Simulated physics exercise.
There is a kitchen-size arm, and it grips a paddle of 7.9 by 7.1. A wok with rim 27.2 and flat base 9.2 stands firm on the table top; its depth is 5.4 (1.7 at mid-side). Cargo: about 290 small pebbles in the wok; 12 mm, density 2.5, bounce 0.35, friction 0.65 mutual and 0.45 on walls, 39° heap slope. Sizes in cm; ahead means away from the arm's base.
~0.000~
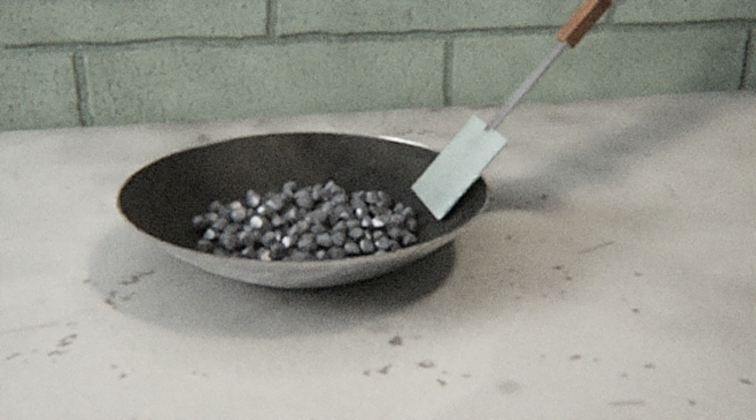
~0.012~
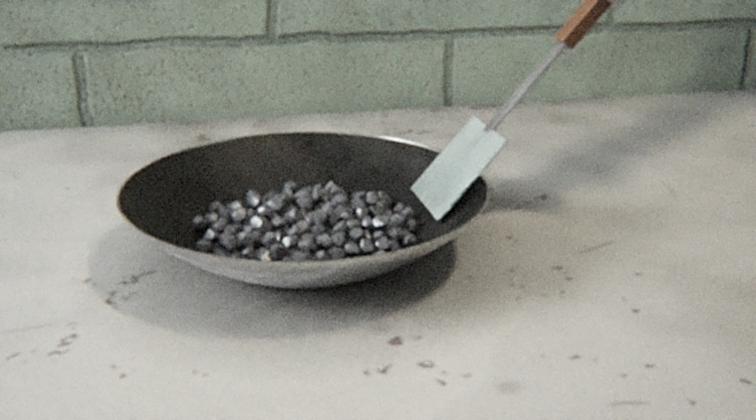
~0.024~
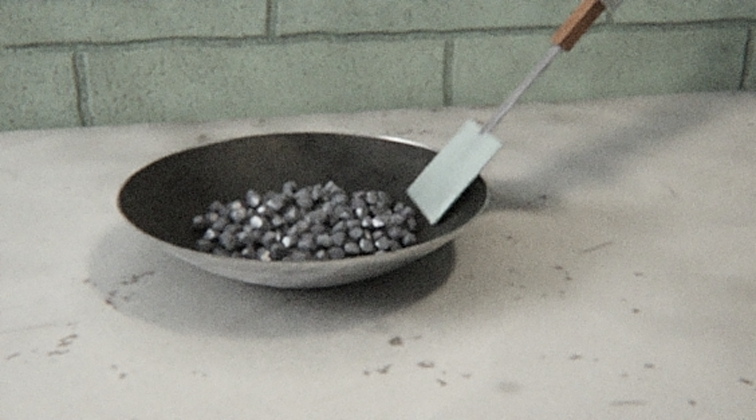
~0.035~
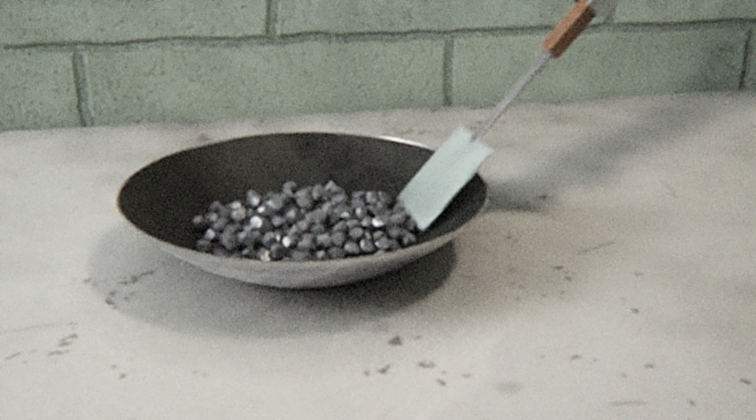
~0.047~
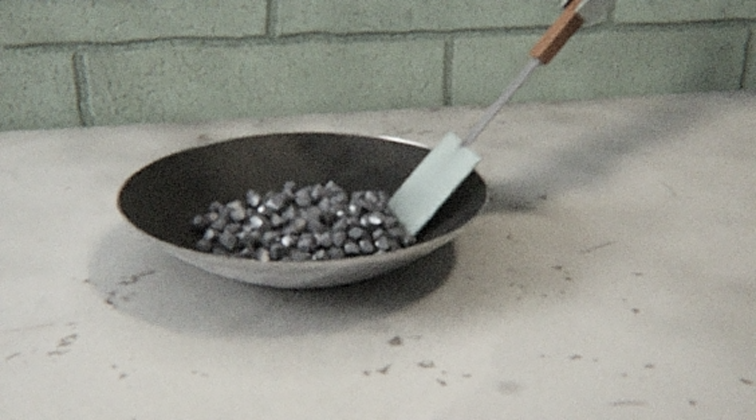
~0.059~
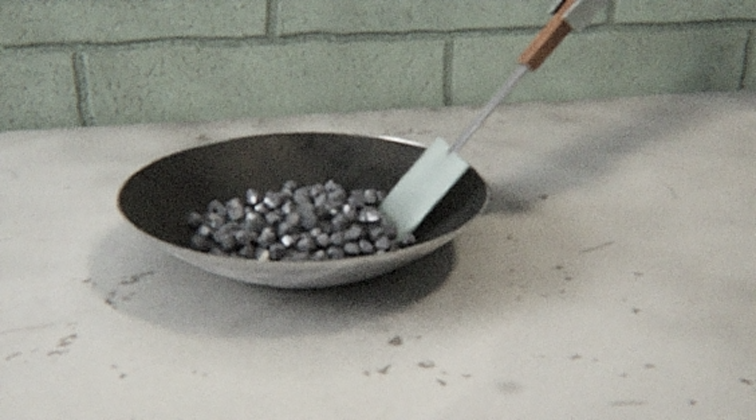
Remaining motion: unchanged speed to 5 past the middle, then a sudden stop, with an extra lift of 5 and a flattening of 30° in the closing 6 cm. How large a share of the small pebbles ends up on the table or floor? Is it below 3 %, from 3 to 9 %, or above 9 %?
From 3 to 9 %.
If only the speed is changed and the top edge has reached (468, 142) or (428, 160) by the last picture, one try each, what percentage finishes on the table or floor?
Some 0 and 20 per cent.
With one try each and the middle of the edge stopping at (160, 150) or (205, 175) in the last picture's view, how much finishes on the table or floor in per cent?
Estimates, in order: 35 % and 15 %.
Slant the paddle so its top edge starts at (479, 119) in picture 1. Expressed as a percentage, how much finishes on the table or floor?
Some 5 per cent.
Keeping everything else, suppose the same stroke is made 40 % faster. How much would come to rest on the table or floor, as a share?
The share on the table or floor would be about 10 percent.
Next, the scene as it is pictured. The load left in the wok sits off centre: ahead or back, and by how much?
The balance point lies close to 4.5 cm ahead.
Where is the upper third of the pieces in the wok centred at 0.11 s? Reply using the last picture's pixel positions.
Near (246, 219).
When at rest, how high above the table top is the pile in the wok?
Some 6.5 cm above the table.
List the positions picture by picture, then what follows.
In the first frame, paddle top edge at (491, 128), sloping 49°; upper third of the load around (309, 222), from x 200 to 410, top at y 190; 292 in the wok.
In the second frame, paddle top edge at (490, 128), sloping 49°; upper third of the load around (309, 222), from x 200 to 410, top at y 190.
In the third frame, paddle top edge at (485, 131), sloping 49°; upper third of the load around (309, 222), from x 200 to 410, top at y 190.
In the fourth frame, paddle top edge at (476, 138), sloping 49°; upper third of the load around (309, 222), from x 200 to 410, top at y 190.
In the fifth frame, paddle top edge at (464, 145), sloping 49°; upper third of the load around (308, 223), from x 200 to 410, top at y 190.
In the sixth frame, paddle top edge at (453, 151), sloping 49°; upper third of the load around (301, 221), from x 195 to 410, top at y 190; 292 in the wok.
After 0.11 s, sloping 49°, highest piece 5 above the table; 292 in the wok.
After 0.16 s, sloping 37°, highest piece 7 above the table; 290 in the wok, 2 on the blade or in flight.
After 0.39 s, sloping 19°, highest piece 6 above the table; 279 in the wok, 12 on the table or floor, 1 on the blade or in flight.
After 1.44 s, sloping 19°, highest piece 6 above the table; 279 in the wok, 13 on the table or floor.
At rest, 279 in the wok, 13 on the table or floor. That is 4 % on the table or floor.
